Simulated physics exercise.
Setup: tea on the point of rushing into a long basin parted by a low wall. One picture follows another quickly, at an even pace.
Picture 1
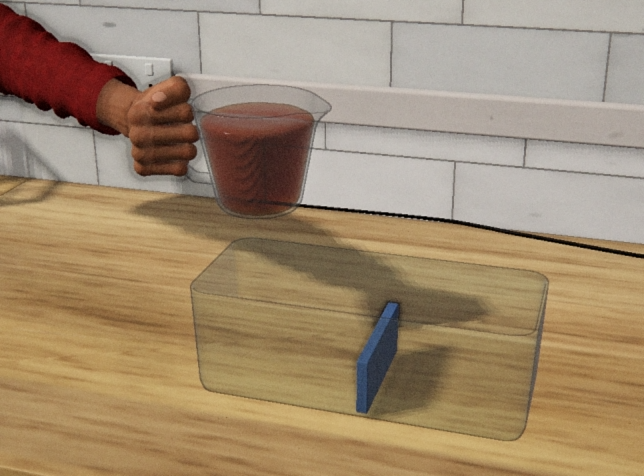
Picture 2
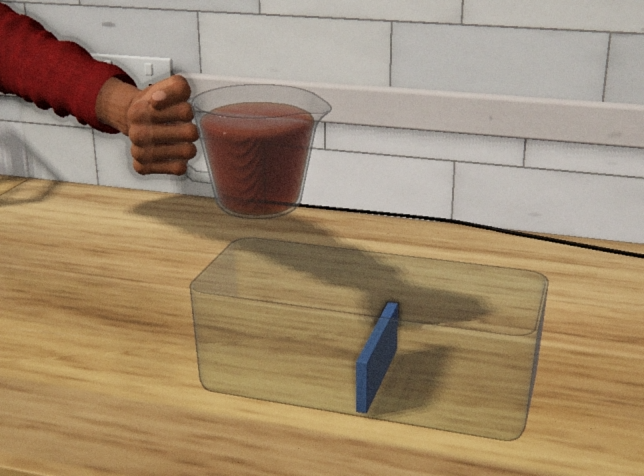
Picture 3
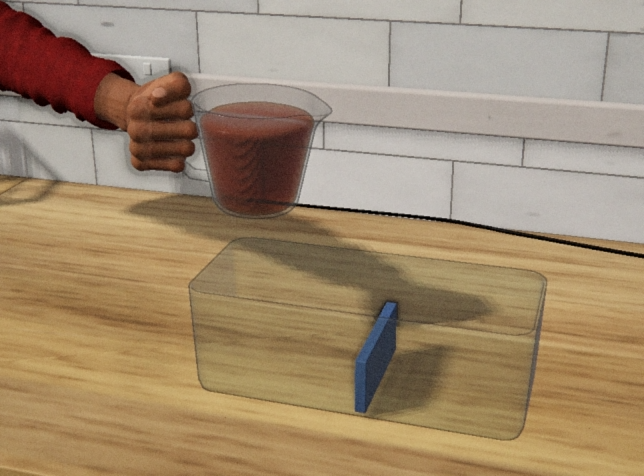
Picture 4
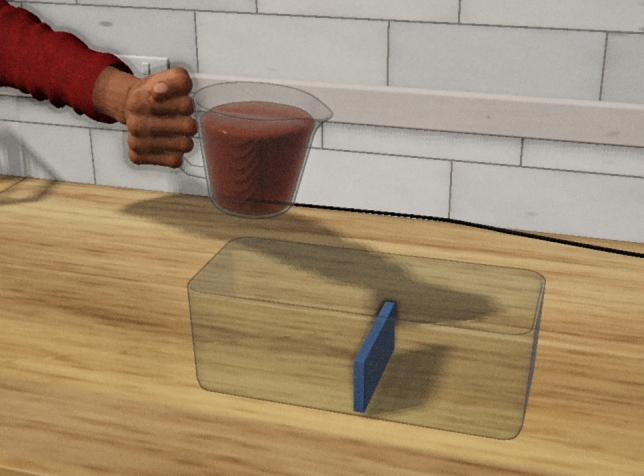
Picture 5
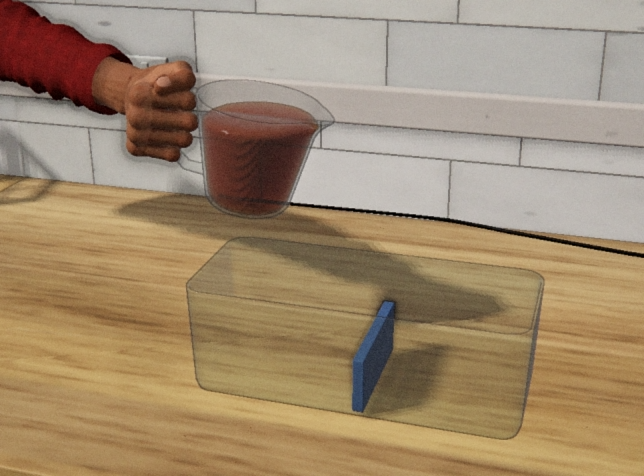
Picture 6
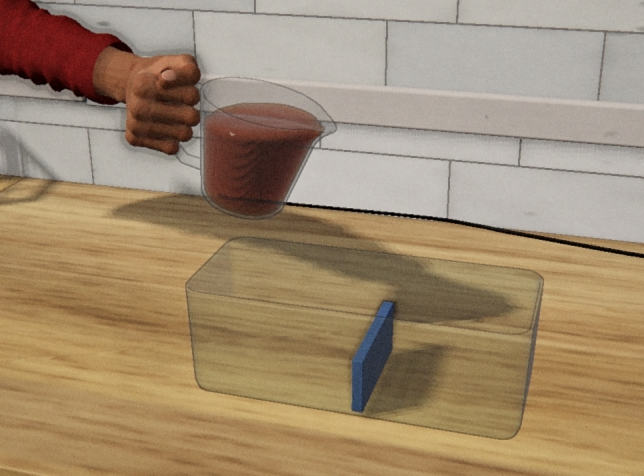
A hand slowly tilts a clear jug of reddish-brown liquid rightward above a clear basin.
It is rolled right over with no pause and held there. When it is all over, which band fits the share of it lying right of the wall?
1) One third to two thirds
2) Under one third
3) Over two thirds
Answer: 1.
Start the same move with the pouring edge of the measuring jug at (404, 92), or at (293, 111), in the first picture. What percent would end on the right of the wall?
The first start yields 95 per cent, the second 5 per cent.
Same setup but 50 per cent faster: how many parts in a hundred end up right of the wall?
Roughly 35 in a hundred.
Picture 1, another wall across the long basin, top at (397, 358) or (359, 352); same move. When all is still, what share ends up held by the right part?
First try around 35 percent; second try around 70 percent.
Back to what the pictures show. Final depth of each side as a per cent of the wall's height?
30 left, 30 right, give or take.
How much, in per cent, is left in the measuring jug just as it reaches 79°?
55 per cent, approximately.
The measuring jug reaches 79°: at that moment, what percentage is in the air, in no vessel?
Estimated at 25 per cent or so.
A moment on, the measuring jug is tipped on its side and 57 per cent is still to pour, 1 is left of the wall and 17 right of it.
Next, the measuring jug is tipped right over and 4 per cent is still to pour, 46 is left of the wall and 45 right of it.
Then the measuring jug is tipped right over and 0 per cent is still to pour, 54 is left of the wall and 45 right of it.
Later the measuring jug is tipped right over and 0 per cent is still to pour, 54 is left of the wall and 45 right of it.
Finally, 54 per cent lies left of the wall, 45 right of it and 1 outside.
